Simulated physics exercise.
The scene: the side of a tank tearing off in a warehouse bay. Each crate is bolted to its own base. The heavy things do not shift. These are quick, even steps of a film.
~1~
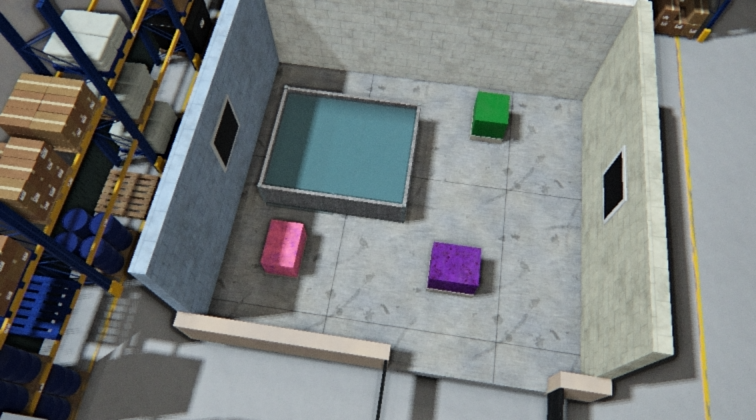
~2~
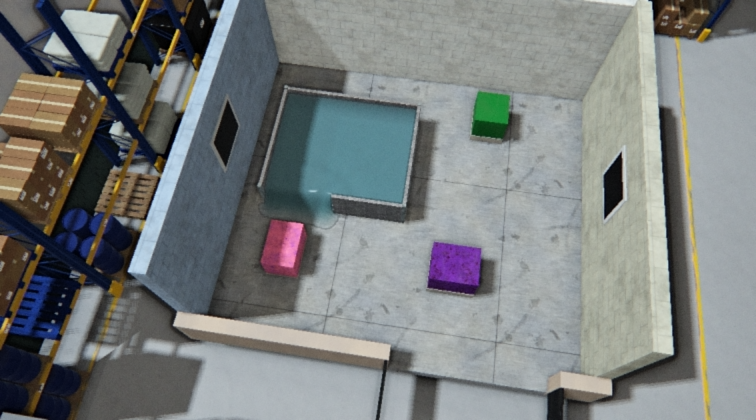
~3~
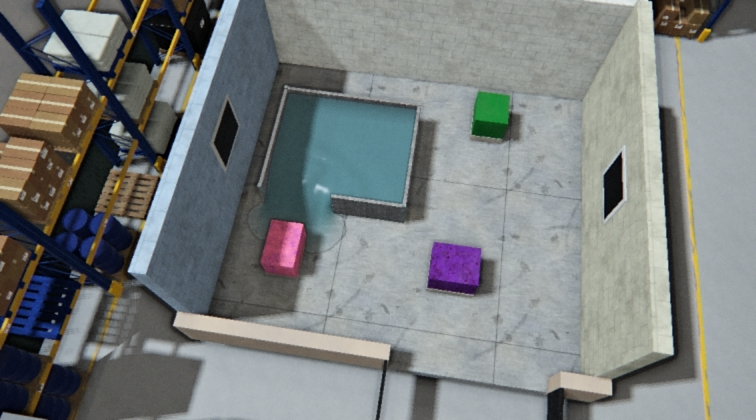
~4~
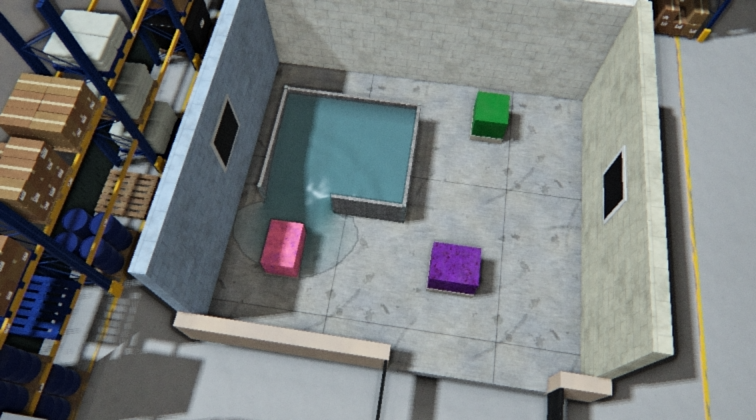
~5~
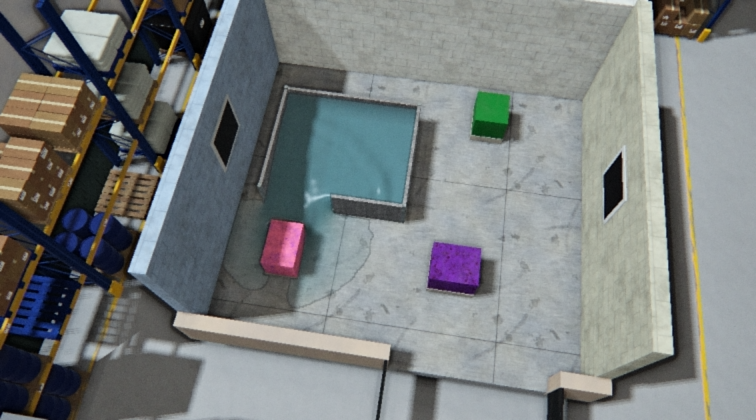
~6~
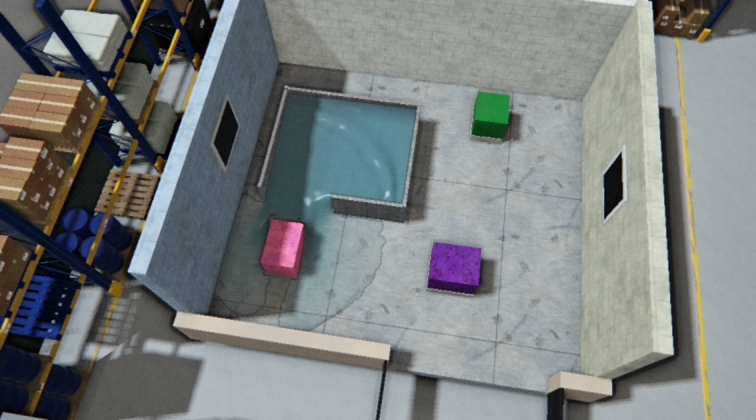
Water poured out of a square tank when part of its near side gave way at the left corner, then spread across the grey floor around the pink box and toward the low front wall.
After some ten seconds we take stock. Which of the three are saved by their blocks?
The green crate stays dry; the purple crate gets wet; the pink crate gets wet.
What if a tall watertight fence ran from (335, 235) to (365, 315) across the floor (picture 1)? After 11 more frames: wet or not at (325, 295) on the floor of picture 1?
Verdict: Wet.
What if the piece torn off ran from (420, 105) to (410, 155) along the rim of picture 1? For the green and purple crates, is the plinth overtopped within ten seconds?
Then: Green ends up wet; purple is spared.
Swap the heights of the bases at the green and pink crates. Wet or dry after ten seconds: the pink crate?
One by one: The pink one takes water.
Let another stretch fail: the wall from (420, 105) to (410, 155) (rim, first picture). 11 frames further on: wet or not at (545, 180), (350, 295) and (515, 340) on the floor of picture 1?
In that order: Under water, not flooded, no water.
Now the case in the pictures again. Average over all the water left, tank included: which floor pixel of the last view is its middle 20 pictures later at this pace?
Around (338, 214).
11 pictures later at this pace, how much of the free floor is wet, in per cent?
About 40 per cent.
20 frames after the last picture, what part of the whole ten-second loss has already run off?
About 20 per cent.
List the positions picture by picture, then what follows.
In the first picture, still water in the open tank at (343, 146).
In the second picture, the front is at (264, 208), out from the gap at (300, 200).
In the third picture, the front is at (325, 247), out from the gap at (300, 201).
In the fourth picture, the front is at (306, 272), out from the gap at (300, 202).
In the fifth picture, water pours out at (300, 202) and has run to (303, 301).
In the sixth picture, the front is at a hidden place, out from the gap at (300, 202).
A moment on, water covers 25 % of the floor; the green crate not reached, the purple crate not reached, the pink crate water round its plinth.
Next, water covers 40 % of the floor; the green crate not reached, the purple crate water round its plinth, the pink crate water round its plinth.
Then, water covers 55 % of the floor; the green crate not reached, the purple crate water round its plinth, the pink crate water round its plinth.
Later, water covers 85 % of the floor; the green crate water round its plinth, the purple crate water round its plinth, the pink crate water round its plinth.
In the end, water covers 100 % of the floor; the green crate stayed above the water, the purple crate was topped, the pink crate was topped.
